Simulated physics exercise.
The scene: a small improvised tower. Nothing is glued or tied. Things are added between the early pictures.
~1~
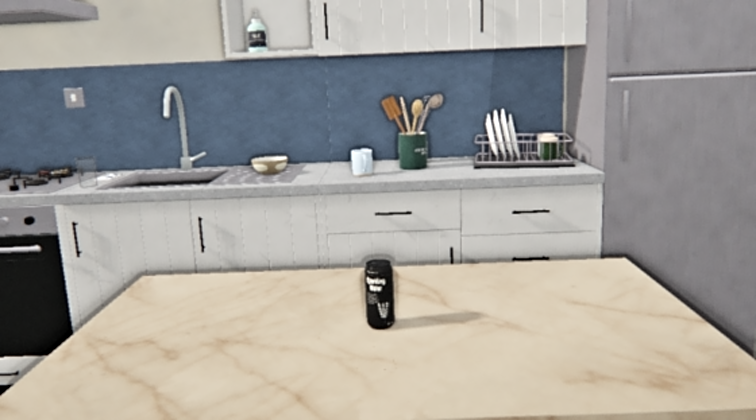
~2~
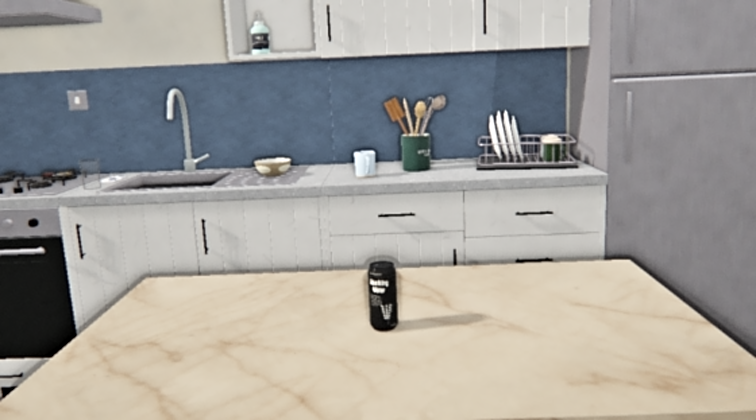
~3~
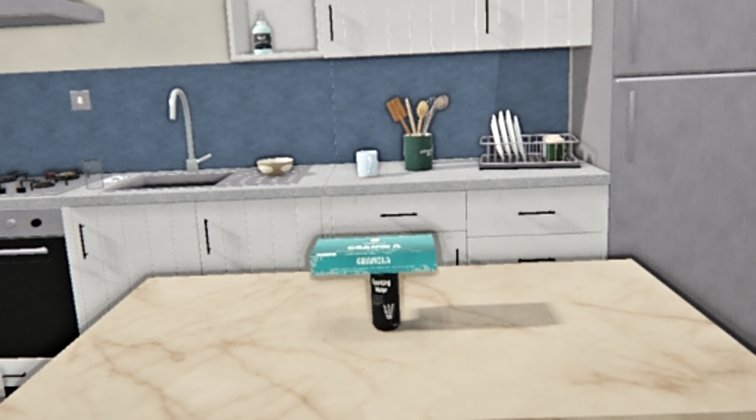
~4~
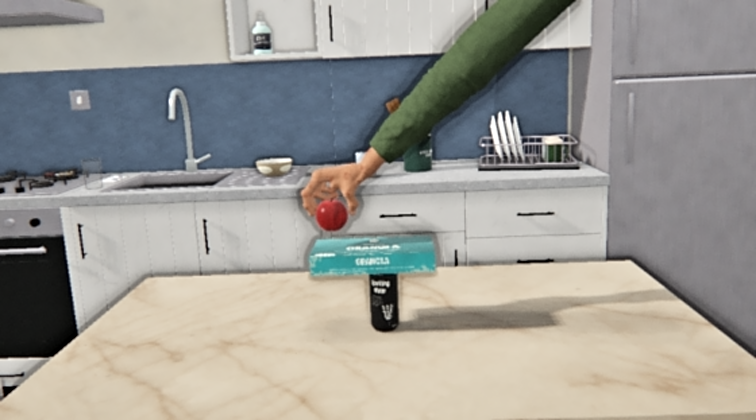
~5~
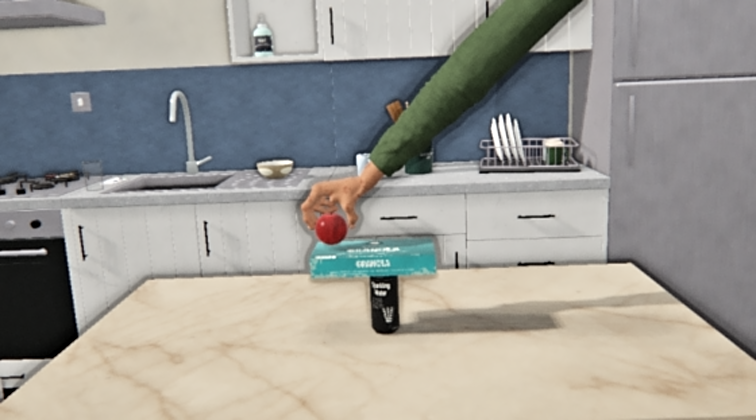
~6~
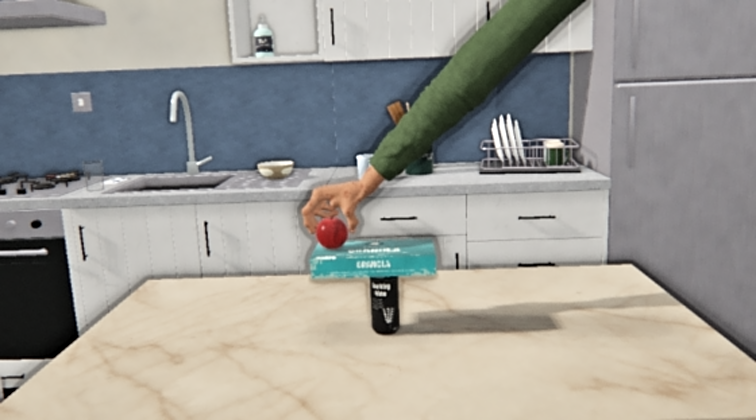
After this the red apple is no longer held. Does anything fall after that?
It loses its balance.
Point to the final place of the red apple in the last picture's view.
At about (307, 318).
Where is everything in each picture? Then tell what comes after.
The last thing is not in view yet, in the first picture.
The last thing is not in view yet, in the second picture.
The last thing is not in view yet; turquoise packet (375, 254), in the third picture.
Still above its spot; red apple (332, 216); turquoise packet (373, 255), in the fourth picture.
Still above its spot; red apple (332, 229); turquoise packet (374, 257), in the fifth picture.
In place under the hand; red apple (332, 233); turquoise packet (374, 258), in the sixth picture.
Then, 0.30 s later than the last frame, red apple now fallen; turquoise packet tilted by 64°.
Then, 0.60 s later than the last frame, turquoise packet now fallen.
When it is over, fallen, turquoise packet and red apple; black can as before. End places, in pixels of the last picture, red apple near (308, 319). The stack comes apart.
